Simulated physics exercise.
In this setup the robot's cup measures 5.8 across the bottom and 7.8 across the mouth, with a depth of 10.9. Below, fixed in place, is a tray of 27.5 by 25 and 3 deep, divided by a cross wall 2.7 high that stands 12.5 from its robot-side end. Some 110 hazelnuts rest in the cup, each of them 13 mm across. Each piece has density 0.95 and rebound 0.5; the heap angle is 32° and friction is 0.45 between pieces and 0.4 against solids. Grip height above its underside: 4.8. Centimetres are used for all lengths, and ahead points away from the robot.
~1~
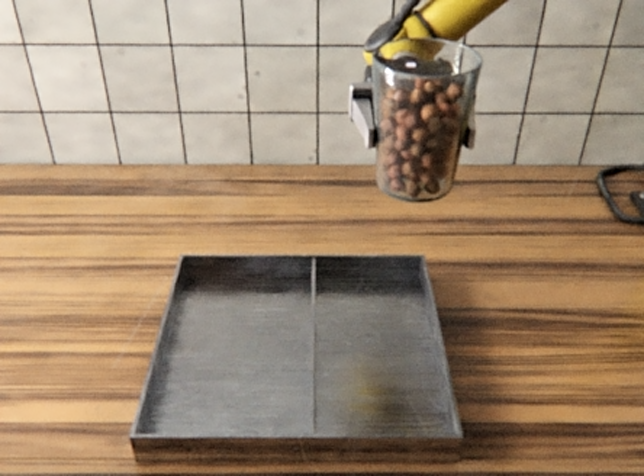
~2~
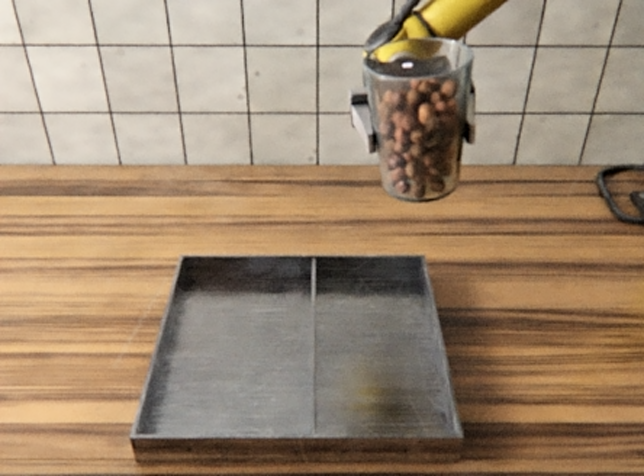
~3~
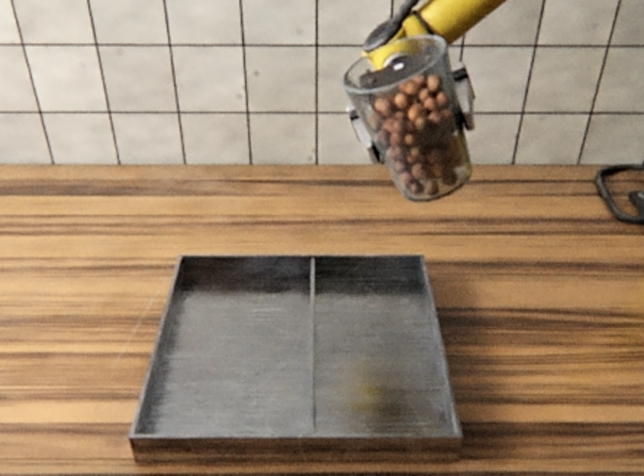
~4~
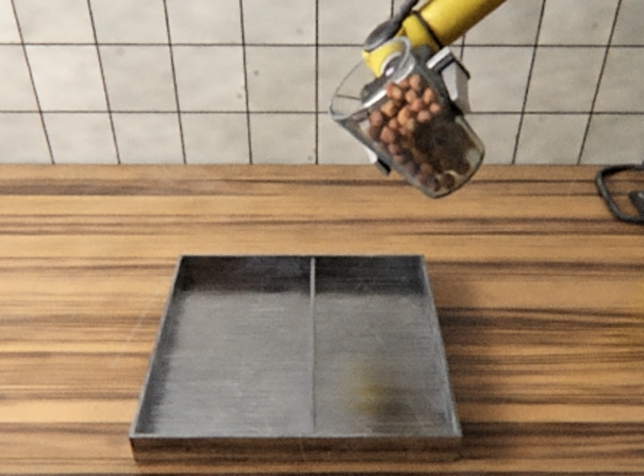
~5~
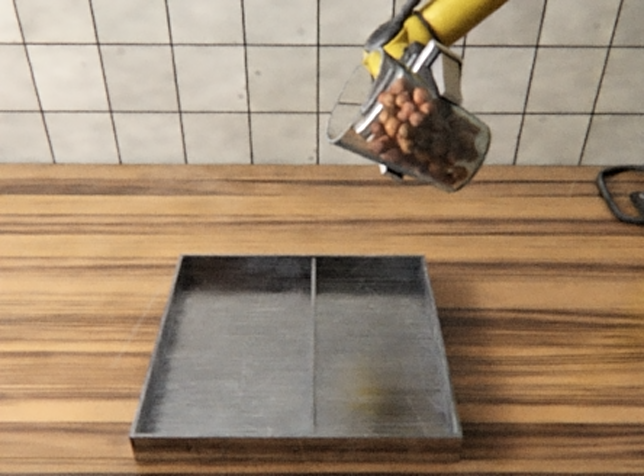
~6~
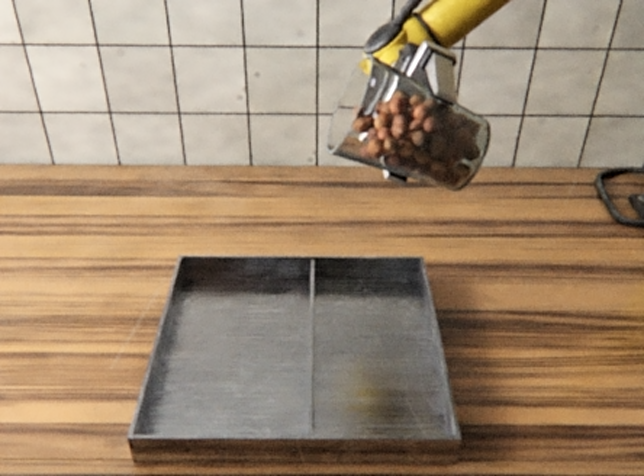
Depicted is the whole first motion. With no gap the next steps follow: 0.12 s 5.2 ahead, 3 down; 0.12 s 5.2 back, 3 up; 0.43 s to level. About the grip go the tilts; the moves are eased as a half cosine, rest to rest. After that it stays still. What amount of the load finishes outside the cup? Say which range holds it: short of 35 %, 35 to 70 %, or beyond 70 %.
The range short of 35 % holds it.
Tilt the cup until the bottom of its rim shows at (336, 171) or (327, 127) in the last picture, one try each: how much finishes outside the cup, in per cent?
The first try gives around 55 percent and the second around 5 percent.
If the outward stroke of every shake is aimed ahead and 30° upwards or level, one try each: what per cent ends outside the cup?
It comes to around 65 per cent on the first try and around 35 per cent on the second.
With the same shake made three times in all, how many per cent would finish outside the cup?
That change gives some 25 percent.
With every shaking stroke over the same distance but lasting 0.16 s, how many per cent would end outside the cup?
About 5 per cent in that case.
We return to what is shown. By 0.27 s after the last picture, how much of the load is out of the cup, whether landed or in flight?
5 %.
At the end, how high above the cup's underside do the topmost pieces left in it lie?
I'd say close to 9.0 cm.
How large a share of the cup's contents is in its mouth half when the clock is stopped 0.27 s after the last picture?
Something near 40 per cent is there.
Then, 0.27 s later, tilted 65° forward, highest piece 28 above the table; 100 in the cup, 8 in flight or on a rim.
Then, 0.54 s later, tilted 15° forward, highest piece 29 above the table; 94 in the cup, 11 in the far-side part, 1 in the robot-side part, 1 on the table or floor, 1 in flight or on a rim.
Then, 0.87 s later, level, highest piece 29 above the table; 94 in the cup, 9 in the far-side part, 4 on the table or floor, 1 in the robot-side part.
Then, 1.92 s later, level, highest piece 29 above the table; 94 in the cup, 9 in the far-side part, 4 on the table or floor, 1 in the robot-side part.
At rest, 94 in the cup, 9 in the far-side part, 4 on the table or floor, 1 in the robot-side part. That is 13 % outside the cup.
